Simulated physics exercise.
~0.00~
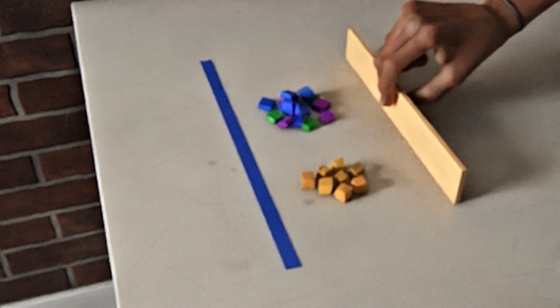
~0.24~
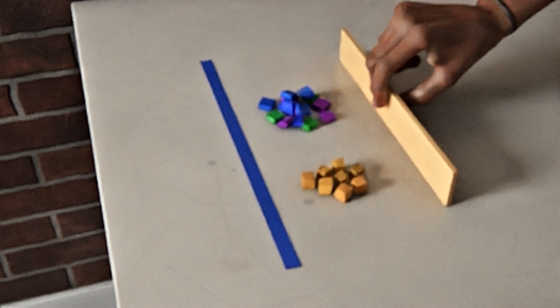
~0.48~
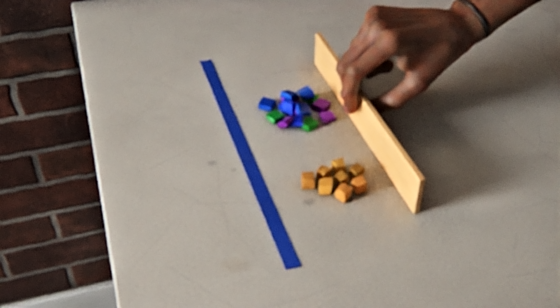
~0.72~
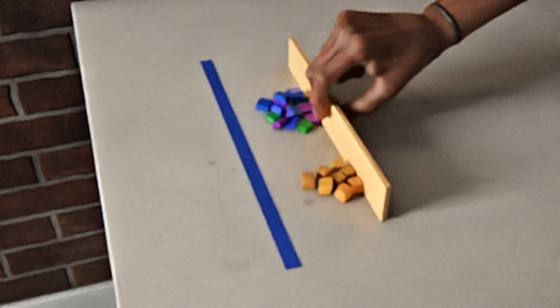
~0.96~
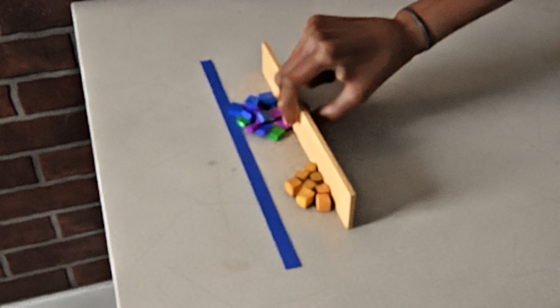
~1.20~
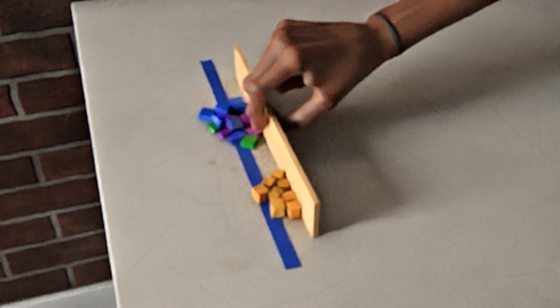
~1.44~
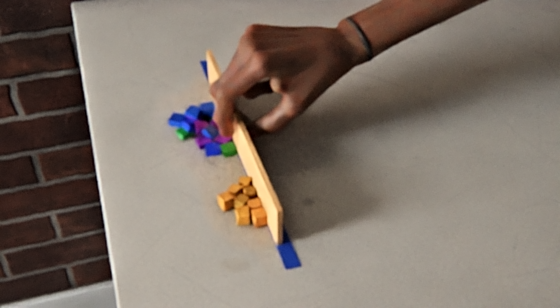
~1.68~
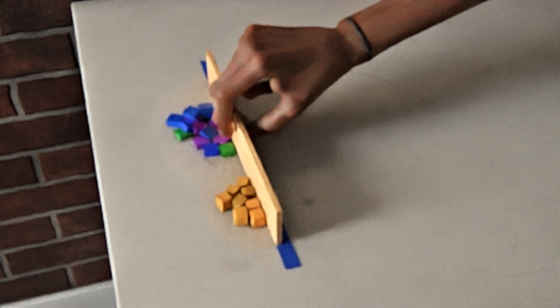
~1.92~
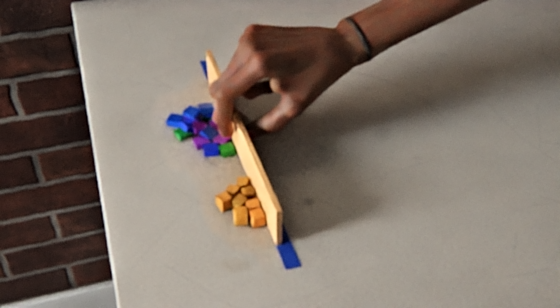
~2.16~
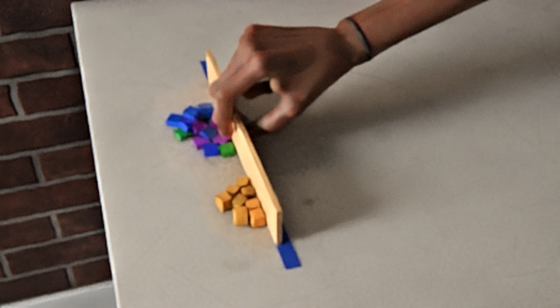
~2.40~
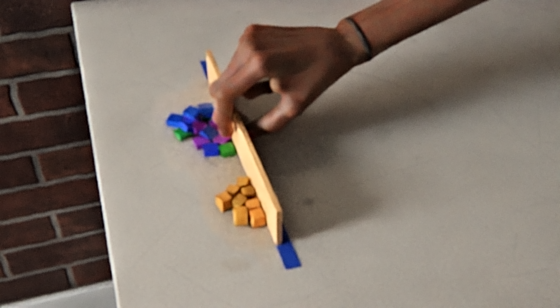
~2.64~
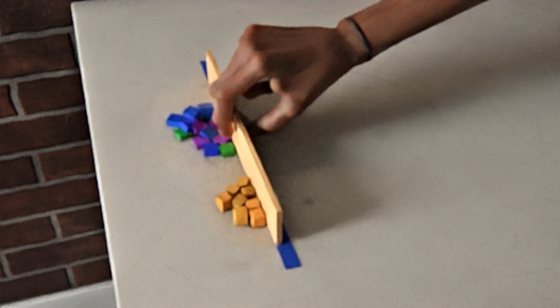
On a table, a hand slides a wood strip left, pushing two block piles past blue tape.
